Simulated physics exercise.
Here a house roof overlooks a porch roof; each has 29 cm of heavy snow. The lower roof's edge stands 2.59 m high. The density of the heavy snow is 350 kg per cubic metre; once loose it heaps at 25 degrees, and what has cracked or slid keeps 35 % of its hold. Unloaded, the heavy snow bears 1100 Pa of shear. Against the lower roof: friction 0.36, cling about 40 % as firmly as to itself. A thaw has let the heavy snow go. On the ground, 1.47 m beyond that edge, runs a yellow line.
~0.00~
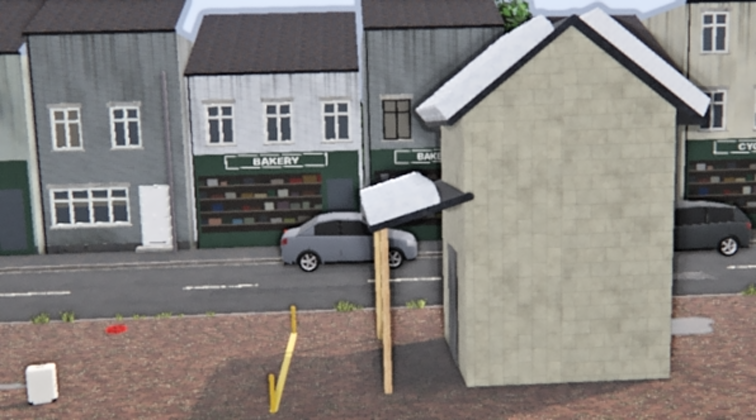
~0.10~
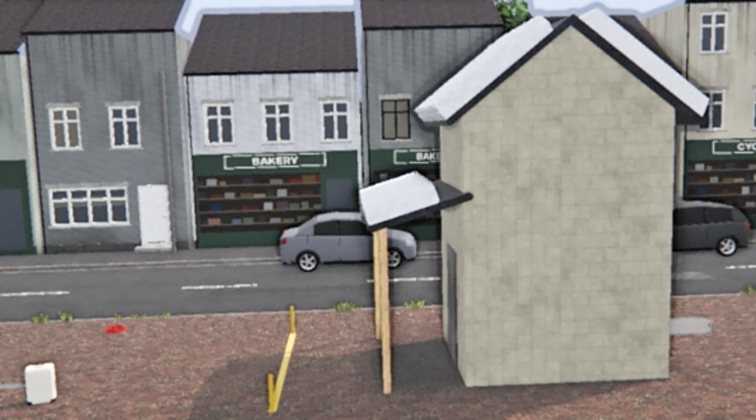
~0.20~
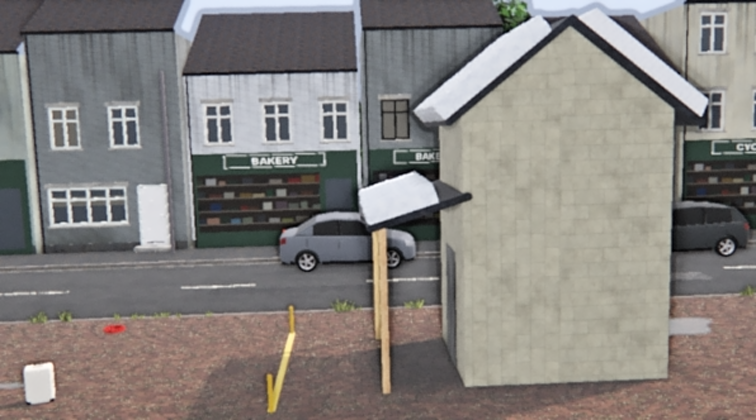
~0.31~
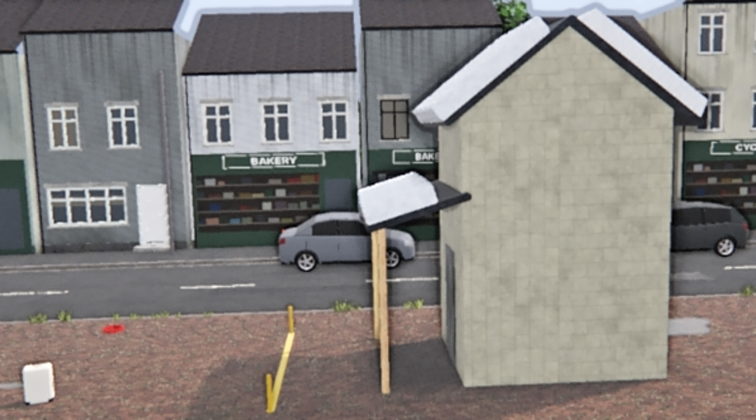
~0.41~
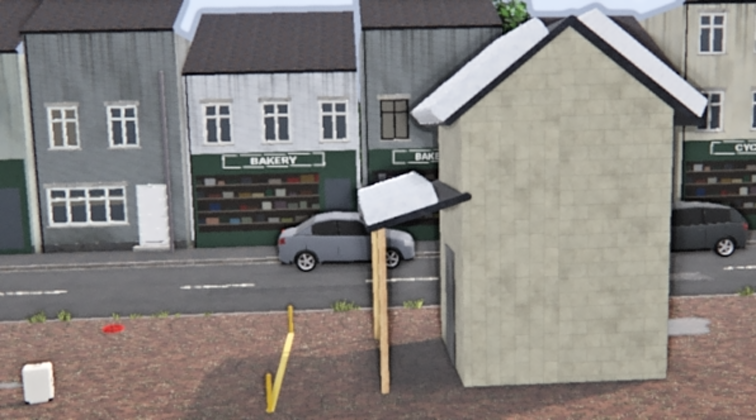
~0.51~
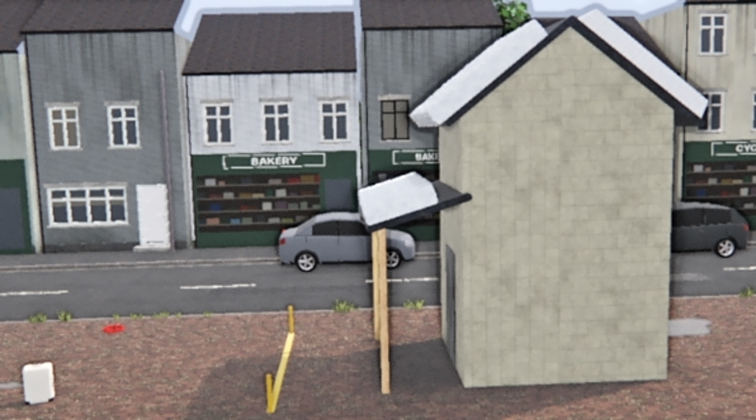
The video shows a pale block house with a snow-covered roof above a smaller snowy porch roof on wooden posts, beside a yellow line on the ground and parked cars by shops, with almost no visible movement.
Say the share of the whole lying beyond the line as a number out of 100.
The share of the whole lying beyond the line is near 7 %.
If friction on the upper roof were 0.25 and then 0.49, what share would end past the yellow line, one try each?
In that order: 45 %, 18 %.
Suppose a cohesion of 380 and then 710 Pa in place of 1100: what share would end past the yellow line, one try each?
In that order: 40 %, 30 %.
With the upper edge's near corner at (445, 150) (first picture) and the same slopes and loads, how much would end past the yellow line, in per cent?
In that case some 0 per cent.
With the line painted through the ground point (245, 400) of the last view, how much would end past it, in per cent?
Then about 2 %.
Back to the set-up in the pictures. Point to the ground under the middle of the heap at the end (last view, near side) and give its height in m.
Near (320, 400), some 0.3 m high.
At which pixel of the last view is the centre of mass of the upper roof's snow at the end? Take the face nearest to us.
Around (346, 301).
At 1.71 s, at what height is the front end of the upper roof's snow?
Some 3.0 m.
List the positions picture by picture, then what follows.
Leading edge of the heavy snow at (445, 104), in the first frame.
Leading edge of the heavy snow at (444, 113), its middle shifted 5 mm, in the second frame.
Leading edge of the heavy snow at (443, 114), its middle shifted 1.6 cm, in the third frame.
Leading edge of the heavy snow at (441, 106), its middle shifted 3.5 cm, 2 % of it past the upper edge, in one piece, in the fourth frame.
Leading edge of the heavy snow at (439, 116), its middle shifted 6.4 cm, 3 % of it past the upper edge, in one piece, in the fifth frame.
Leading edge of the heavy snow at (437, 121), its middle shifted 10 cm, 6 % of it past the upper edge, in one piece, in the sixth frame.
After 1.06 s, none is below the lower edge and 0 % is past the line.
After 1.71 s, none is below the lower edge and 0 % is past the line.
After 2.35 s, none is below the lower edge and 0 % is past the line.
After 3.00 s, 43 % is below the lower edge and 0 % is past the line.
After 4.10 s, at the end, 44 % is below the lower edge and 7 % is past the line.
